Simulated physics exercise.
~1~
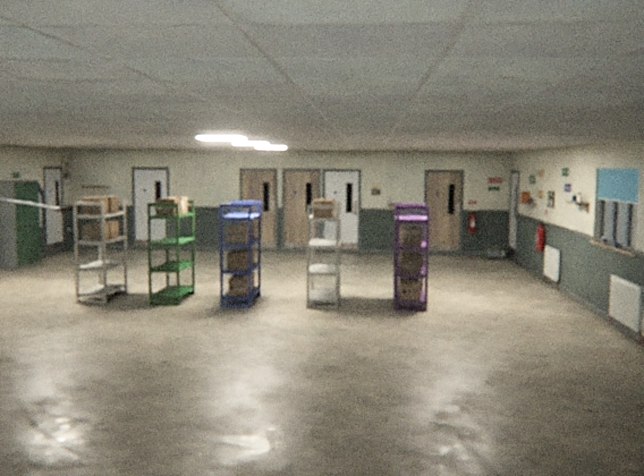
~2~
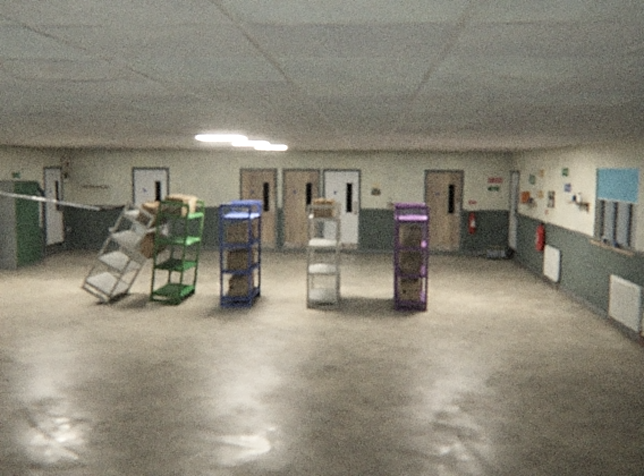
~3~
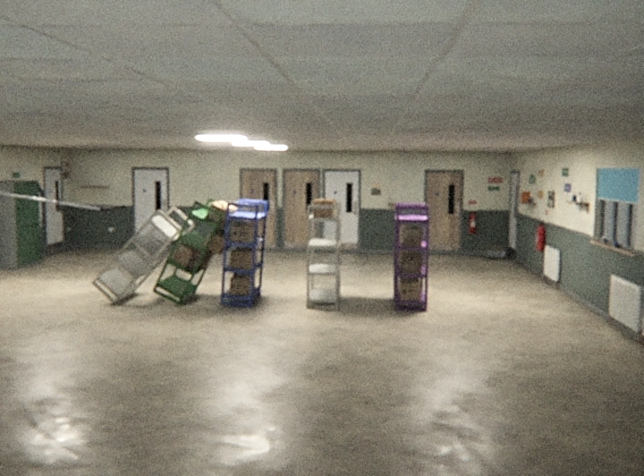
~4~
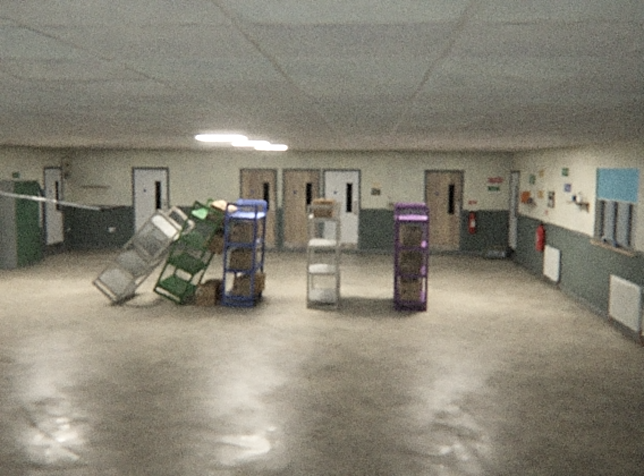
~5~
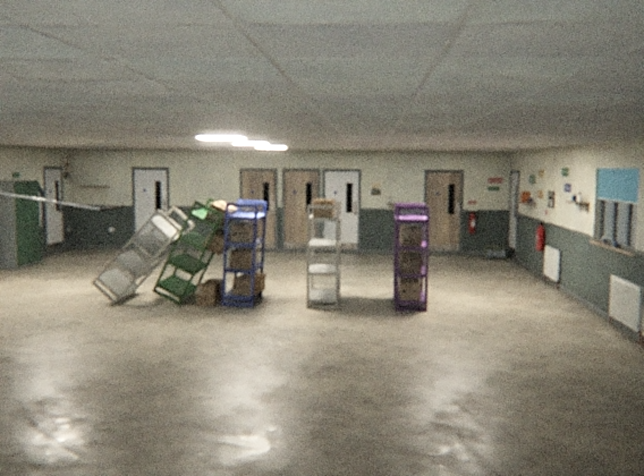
In a hallway, a pole tips the first rack onto the green one, which leans against the blue.
